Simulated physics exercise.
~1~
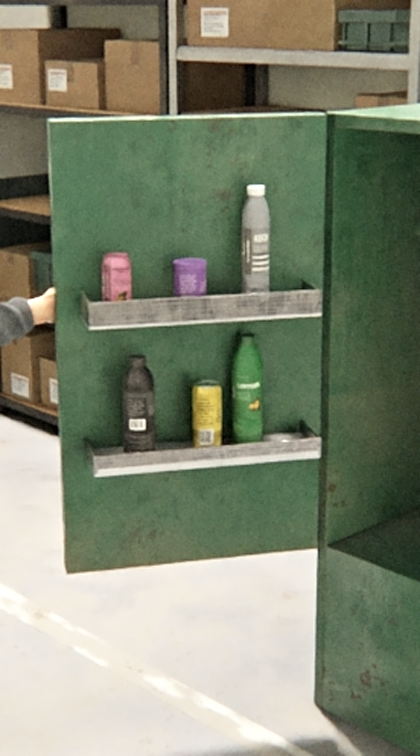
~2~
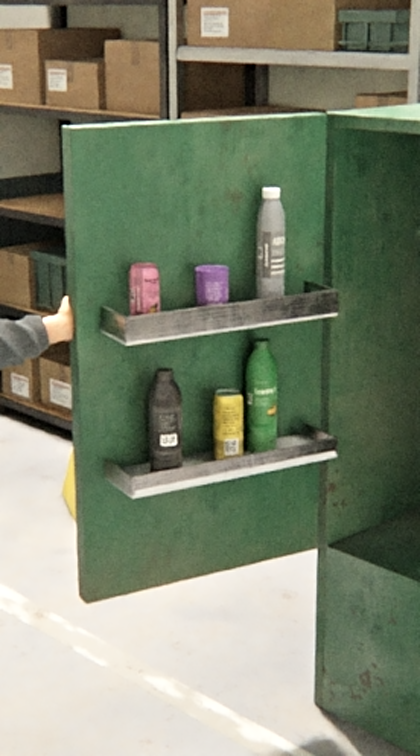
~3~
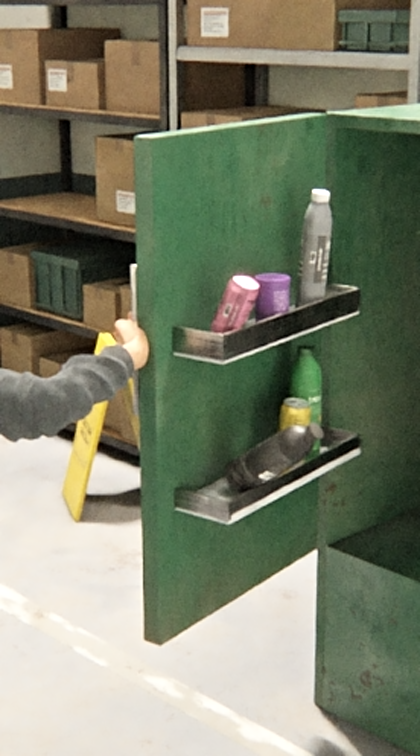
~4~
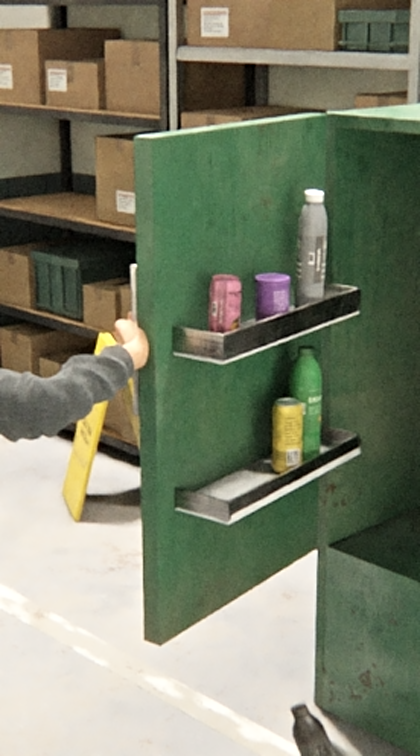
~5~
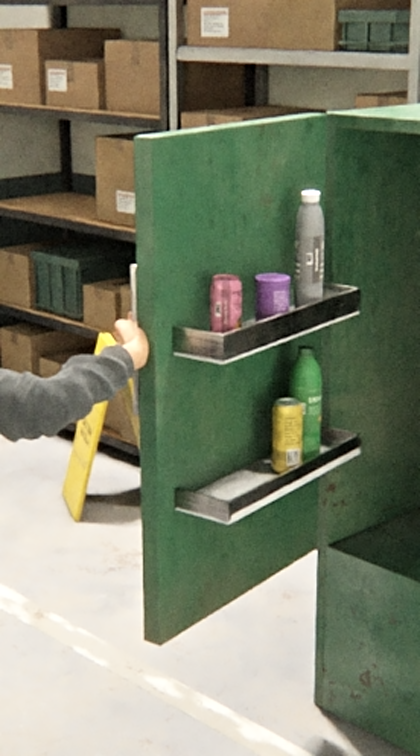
In a storeroom, a hand swings a green locker door, tipping the black bottle off its rack while five other containers stay.
